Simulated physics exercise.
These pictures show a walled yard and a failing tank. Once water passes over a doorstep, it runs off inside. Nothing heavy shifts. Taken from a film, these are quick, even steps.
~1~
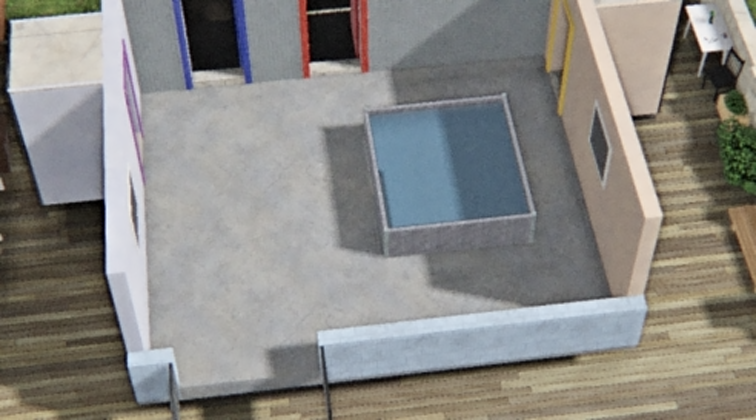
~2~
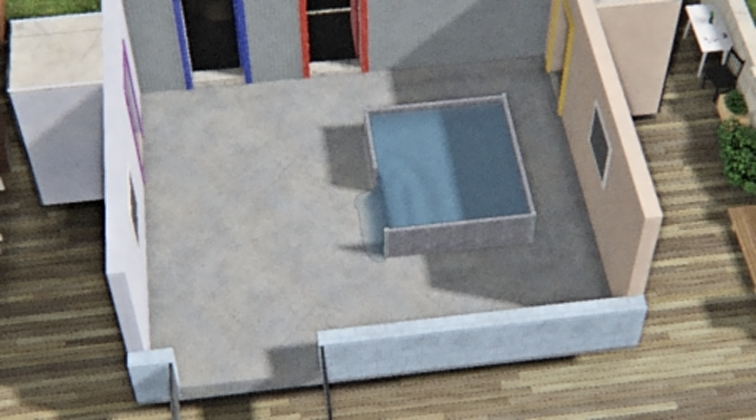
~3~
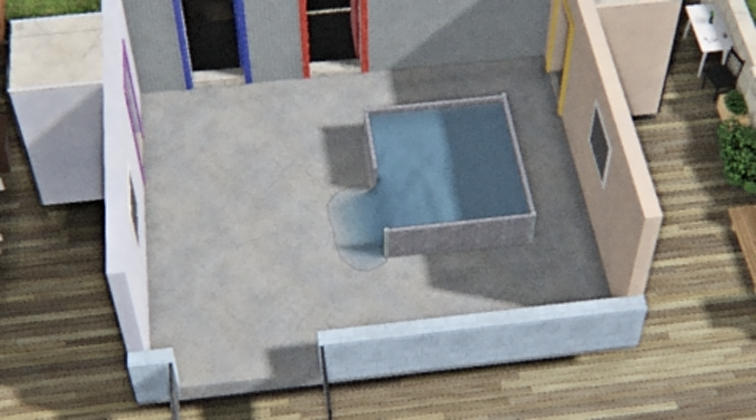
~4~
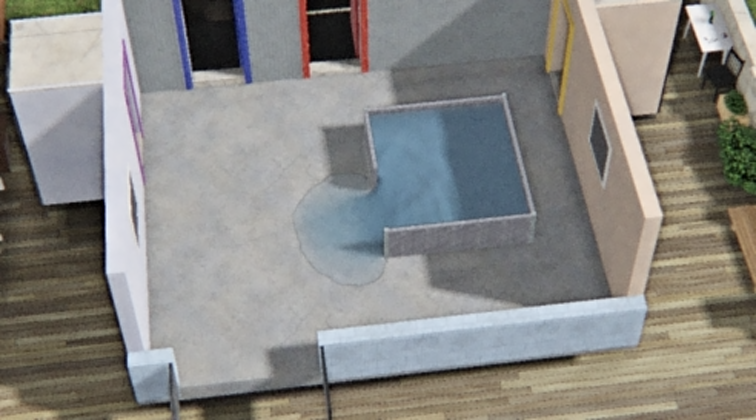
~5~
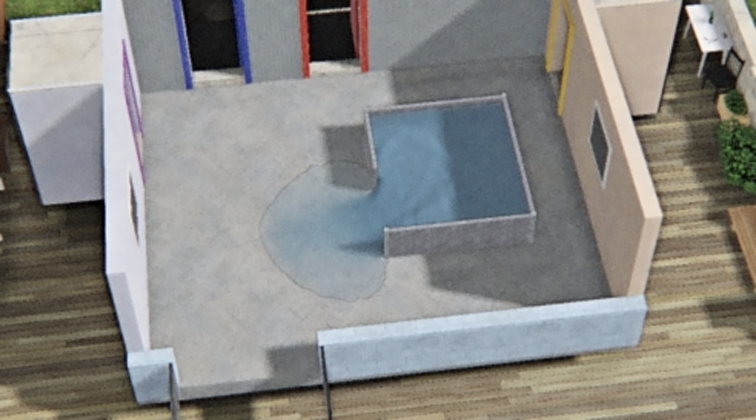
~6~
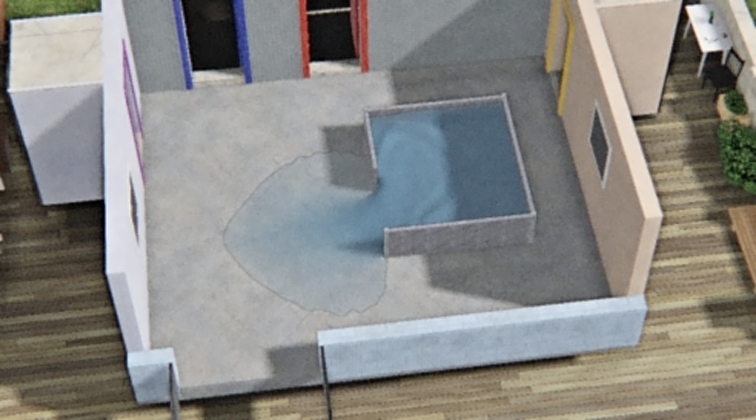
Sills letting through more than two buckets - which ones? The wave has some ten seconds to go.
Result: Blue door: Not beyond two buckets; yellow door: Beyond two buckets; purple door: Not beyond two buckets; red door: Not beyond two buckets.
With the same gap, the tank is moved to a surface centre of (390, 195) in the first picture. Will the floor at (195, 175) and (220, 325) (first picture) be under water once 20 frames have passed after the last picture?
Submerged, then submerged.
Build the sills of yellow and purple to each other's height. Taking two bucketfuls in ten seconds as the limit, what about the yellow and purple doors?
I expect the yellow door remains below while the purple one tops the limit.
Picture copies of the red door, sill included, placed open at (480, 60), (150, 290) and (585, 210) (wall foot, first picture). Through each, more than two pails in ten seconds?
First stays short of it, second crosses the line, third stays short of it.
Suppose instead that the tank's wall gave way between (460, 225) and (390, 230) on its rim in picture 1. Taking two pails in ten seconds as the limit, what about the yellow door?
As far as I can tell, the yellow door surpasses the limit.
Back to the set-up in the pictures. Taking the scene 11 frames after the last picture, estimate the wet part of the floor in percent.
I'd put it at roughly 40 per cent.
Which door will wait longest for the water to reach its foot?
Result: The yellow door.
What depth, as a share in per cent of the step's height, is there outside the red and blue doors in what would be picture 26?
About 0 %, then 60 %.
A moment on, water covers 35 % of the floor; the blue door not reached, the yellow door not reached, the purple door not reached, the red door not reached.
Next, water covers 40 % of the floor; the blue door not reached, the yellow door not reached, the purple door wet at the sill, nothing in, the red door not reached.
Then, water covers 45 % of the floor; the blue door wet at the sill, nothing in, the yellow door not reached, the purple door wet at the sill, nothing in, the red door not reached.
Later, water covers 65 % of the floor; the blue door wet at the sill, nothing in, the yellow door not reached, the purple door wet at the sill, nothing in, the red door wet at the sill, nothing in.
In the end, water covers 75 % of the floor; the blue door wet at the sill, nothing in, the yellow door over two buckets in, the purple door wet at the sill, nothing in, the red door wet at the sill, nothing in.
